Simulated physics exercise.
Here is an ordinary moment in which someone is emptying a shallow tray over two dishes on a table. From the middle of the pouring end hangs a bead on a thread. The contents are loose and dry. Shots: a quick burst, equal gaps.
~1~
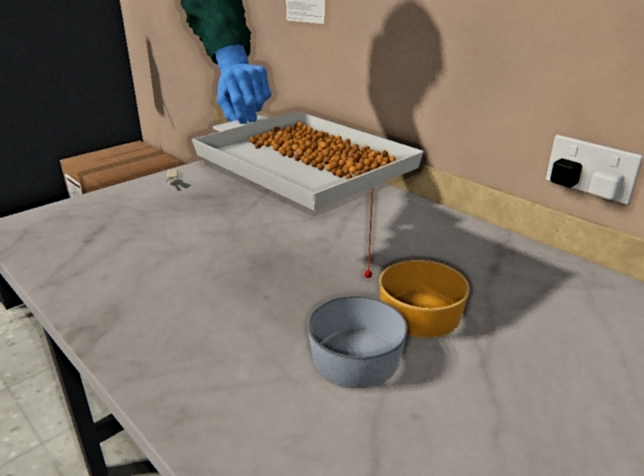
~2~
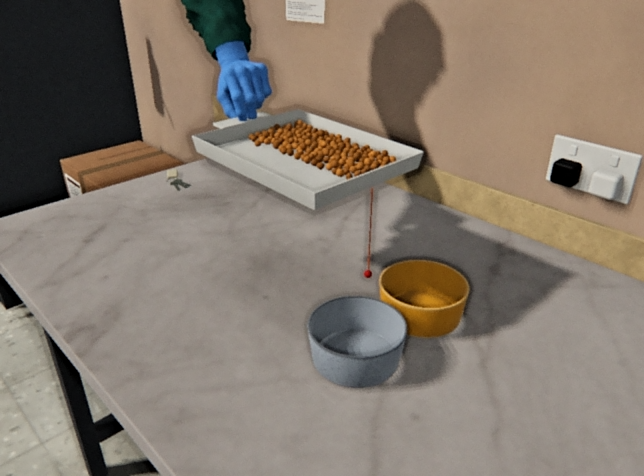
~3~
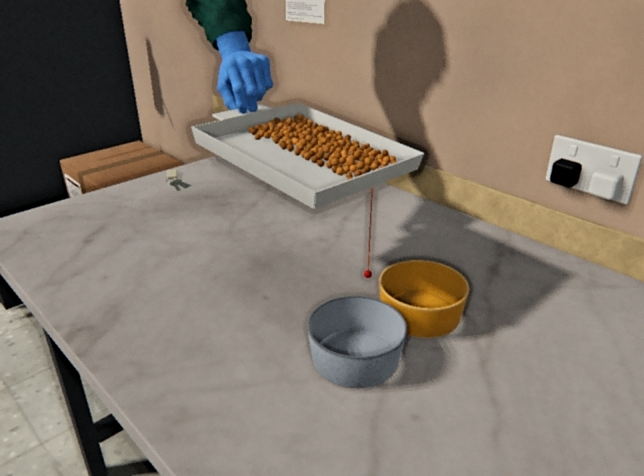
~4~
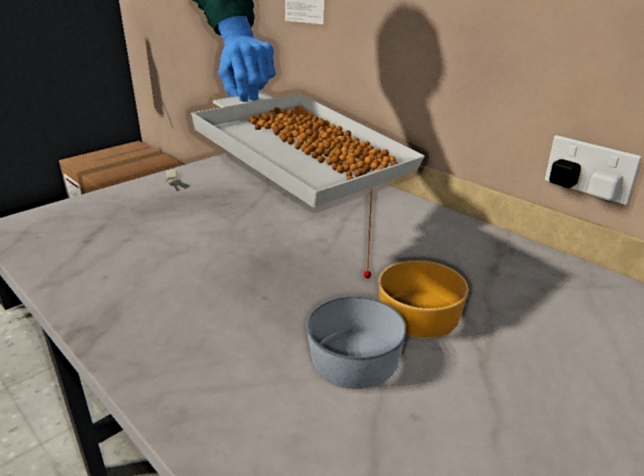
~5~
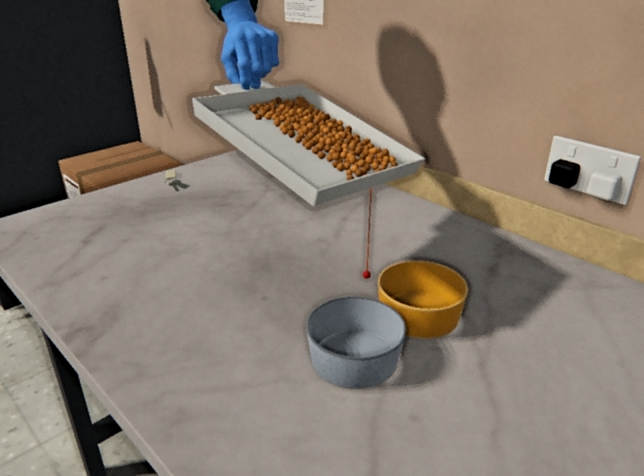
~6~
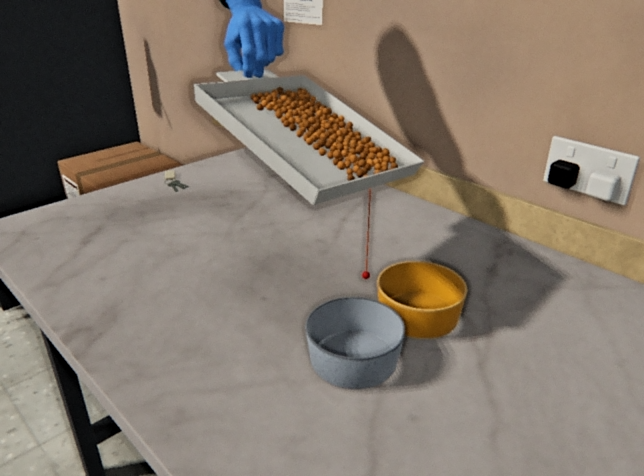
A white tray of brown roasted chickpeas is held by a blue-gloved hand in a green sleeve above a grey marbled table, seen from above at an angle. A red bead hangs on a thread from the tray's near end, beside a grey-blue bowl and a mustard one, with sockets on the tan wall. The hand rises, steepening the tray slightly, while the chickpeas stay heaped and the view barely shifts.
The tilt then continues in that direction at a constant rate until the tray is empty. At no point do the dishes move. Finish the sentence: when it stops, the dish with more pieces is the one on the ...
Right.
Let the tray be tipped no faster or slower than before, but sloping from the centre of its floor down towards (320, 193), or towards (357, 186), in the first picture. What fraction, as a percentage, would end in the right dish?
First some 0, then 50 per cent.
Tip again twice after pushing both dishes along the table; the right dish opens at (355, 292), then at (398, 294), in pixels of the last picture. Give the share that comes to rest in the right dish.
About 10 per cent, then about 50 per cent.
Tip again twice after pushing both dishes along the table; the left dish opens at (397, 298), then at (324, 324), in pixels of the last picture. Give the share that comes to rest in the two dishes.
In turn about 80 and about 50 percent.
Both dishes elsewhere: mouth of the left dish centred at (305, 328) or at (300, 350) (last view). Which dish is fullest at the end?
The rightmost dish, then the rightmost dish.
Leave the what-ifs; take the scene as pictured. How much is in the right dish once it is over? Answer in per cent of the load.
About 80 per cent.
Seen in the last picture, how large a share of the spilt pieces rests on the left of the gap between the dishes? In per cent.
Near 0 in a hundred.
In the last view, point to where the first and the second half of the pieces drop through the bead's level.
Close to (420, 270), then close to (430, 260).
Just after the last frame, tray tipped steeply; almost all on the tray; just a few in the air.
A moment on, tray tipped right over; almost all on the tray; just a few in the right dish; just a few outside both.
Further on, tray tipped past a quarter turn; just a few in the left dish; the larger part in the right dish; roughly a quarter outside both.
When it is over, tray tipped past a quarter turn; just a few in the left dish; the larger part in the right dish; roughly a quarter outside both.
